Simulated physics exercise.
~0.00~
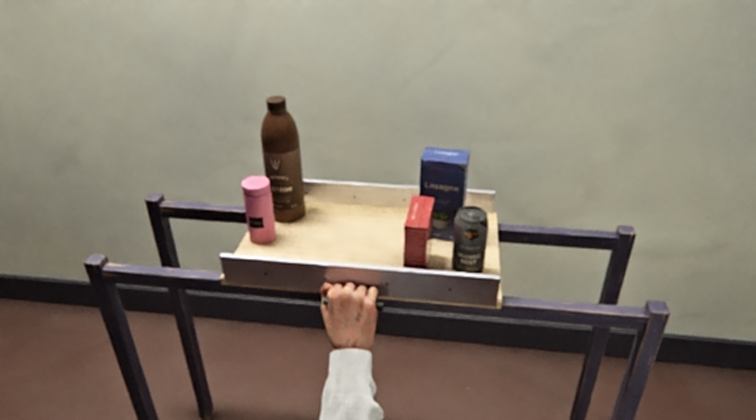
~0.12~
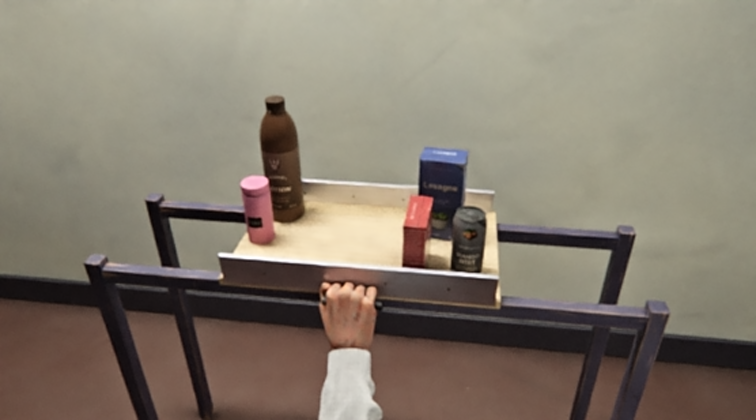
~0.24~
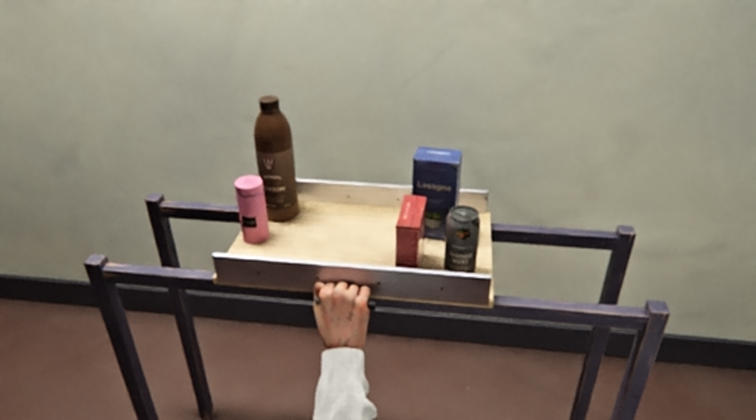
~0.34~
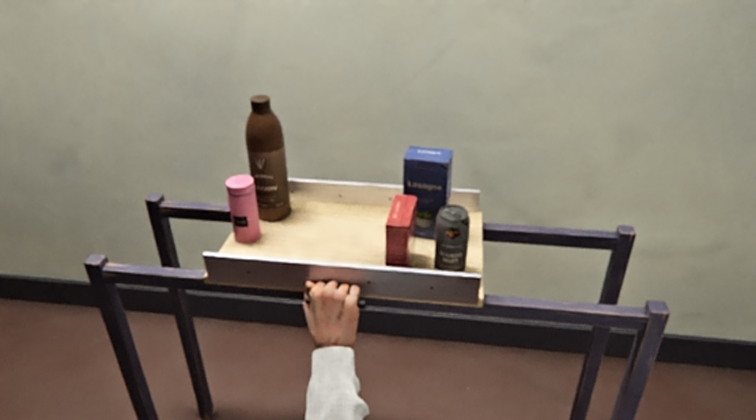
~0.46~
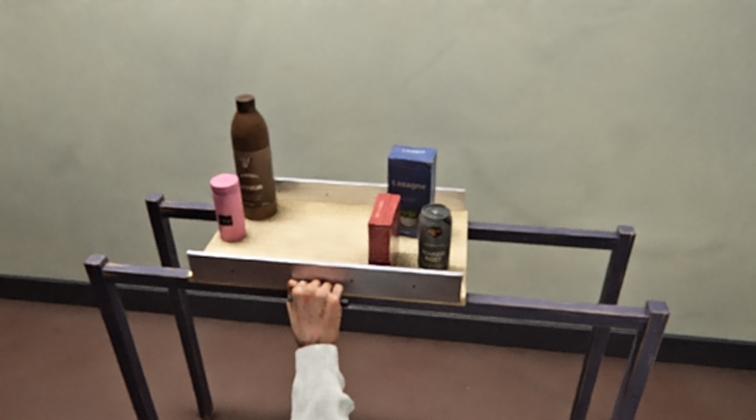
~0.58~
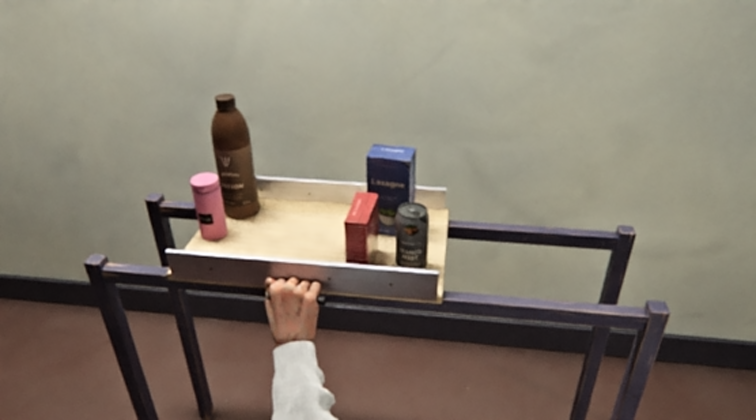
Against a plain greenish wall, a hand grips the front of a wooden slide-out tray holding a brown bottle, pink shaker, blue carton, red packet and grey can. The tray barely shifts at first, then slides left along the dark rails with the hand, gradually quickening, while all five items ride upright.
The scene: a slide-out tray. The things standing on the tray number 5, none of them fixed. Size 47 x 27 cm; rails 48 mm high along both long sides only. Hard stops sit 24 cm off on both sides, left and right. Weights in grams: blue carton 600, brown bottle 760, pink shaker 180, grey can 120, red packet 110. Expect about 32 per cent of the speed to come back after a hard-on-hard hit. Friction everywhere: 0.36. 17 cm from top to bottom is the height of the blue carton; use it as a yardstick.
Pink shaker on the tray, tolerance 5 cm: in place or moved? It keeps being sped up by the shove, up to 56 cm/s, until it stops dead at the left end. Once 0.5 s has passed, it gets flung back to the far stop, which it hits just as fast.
It has been relocated.
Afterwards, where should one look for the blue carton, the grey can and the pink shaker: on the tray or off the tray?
Blue carton: Stays in bounds; grey can: Stays in bounds; pink shaker: Goes out of bounds.
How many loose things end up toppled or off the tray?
The count is 1.
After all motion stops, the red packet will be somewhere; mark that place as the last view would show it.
My guess is roughly (563, 251).
After 1.18 s, tray has slid 24 cm left; pink shaker now off the tray; red packet leaning 13°; brown bottle slid 3 cm.
After 1.68 s, tray has slid 23 cm left; red packet slid 3 cm; blue carton slid 4 cm; grey can slid 4 cm.
After 2.38 s, tray has slid 8 cm left; blue carton slid 4 cm; grey can slid 4 cm; red packet slid 3 cm.
After 3.18 s, tray has slid 24 cm right; red packet leaning 3°.
At rest (4.6 s), off the tray, pink shaker; the other 4 in place, give or take 5 cm.
